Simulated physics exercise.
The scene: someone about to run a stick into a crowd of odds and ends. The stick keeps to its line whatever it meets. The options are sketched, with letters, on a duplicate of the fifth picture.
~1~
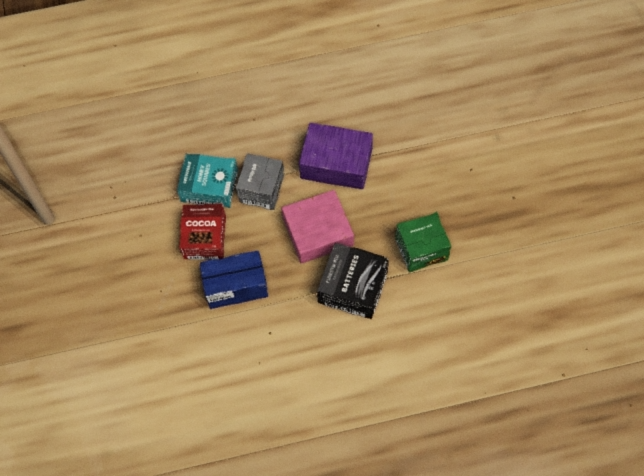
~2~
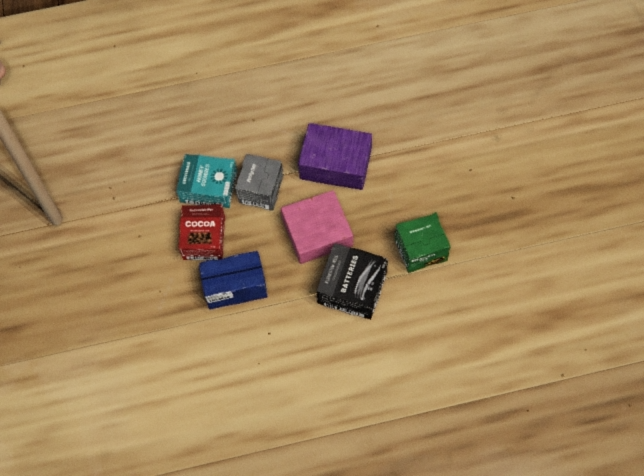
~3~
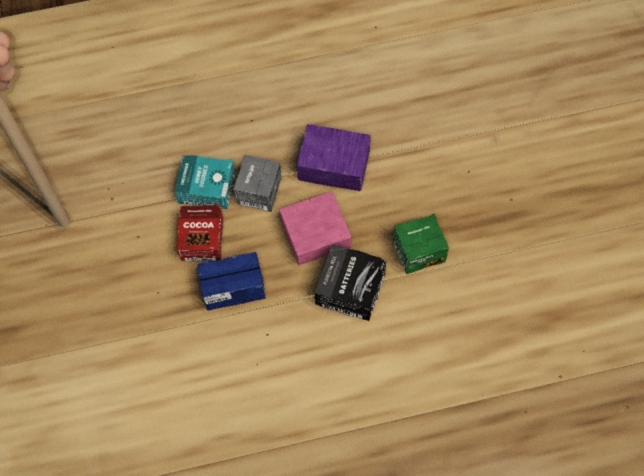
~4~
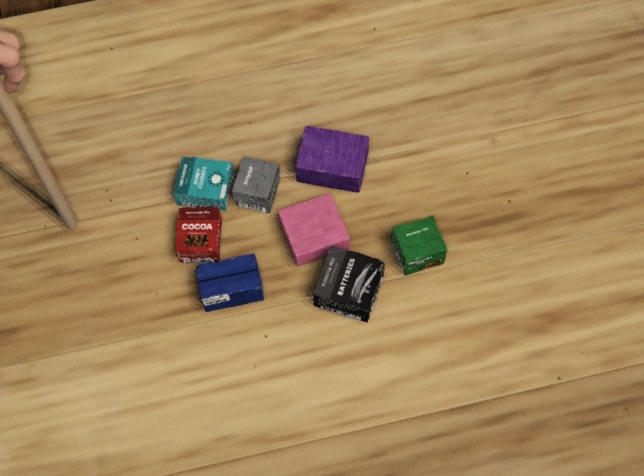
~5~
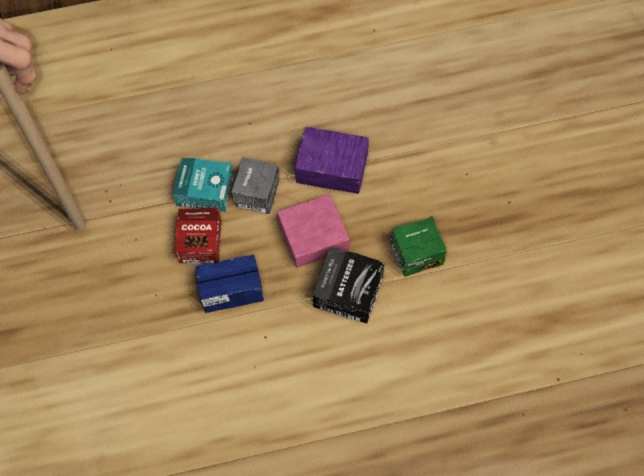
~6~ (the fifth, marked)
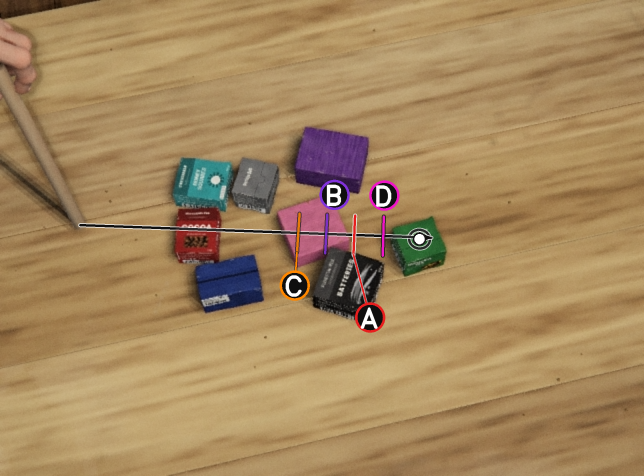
Hand at left edge easing a thin forked stick slightly rightward across a wooden surface, small coloured boxes and blocks lying undisturbed.
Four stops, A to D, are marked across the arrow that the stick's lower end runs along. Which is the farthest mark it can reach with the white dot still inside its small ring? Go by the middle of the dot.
Stop at B.
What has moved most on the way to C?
The red packet.
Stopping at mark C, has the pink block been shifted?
By then, yes.
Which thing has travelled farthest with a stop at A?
The pink block.
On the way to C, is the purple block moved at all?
No.
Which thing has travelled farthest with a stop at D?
It is the pink block.
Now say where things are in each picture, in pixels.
Green packet (423, 242); purple block (336, 156); turquoise packet (207, 180), in the first frame.
Turquoise packet (207, 181); black box (352, 281), in the second frame.
Blue box (232, 281); grey packet (258, 183), in the third frame.
Pink block (313, 230); red packet (199, 235), in the fourth frame.
Green packet (419, 247); purple block (332, 161); turquoise packet (203, 184), in the fifth frame.
On the copy, A at (354, 235); B at (326, 234); C at (299, 233); D at (383, 236); the arrow from (80, 225) to (431, 237); the white dot at (420, 239).
On B. First, foot of the stick (169, 229).
Then, foot of the stick (258, 233); red packet (242, 253); blue box (232, 292).
Finally, foot of the stick (326, 234); red packet (243, 254); pink block (361, 229); the dot is still in its ring.
By contrast, A shifts the dotted thing to (444, 249); C keeps the dot in but is short; D shifts the dotted thing to (473, 254).
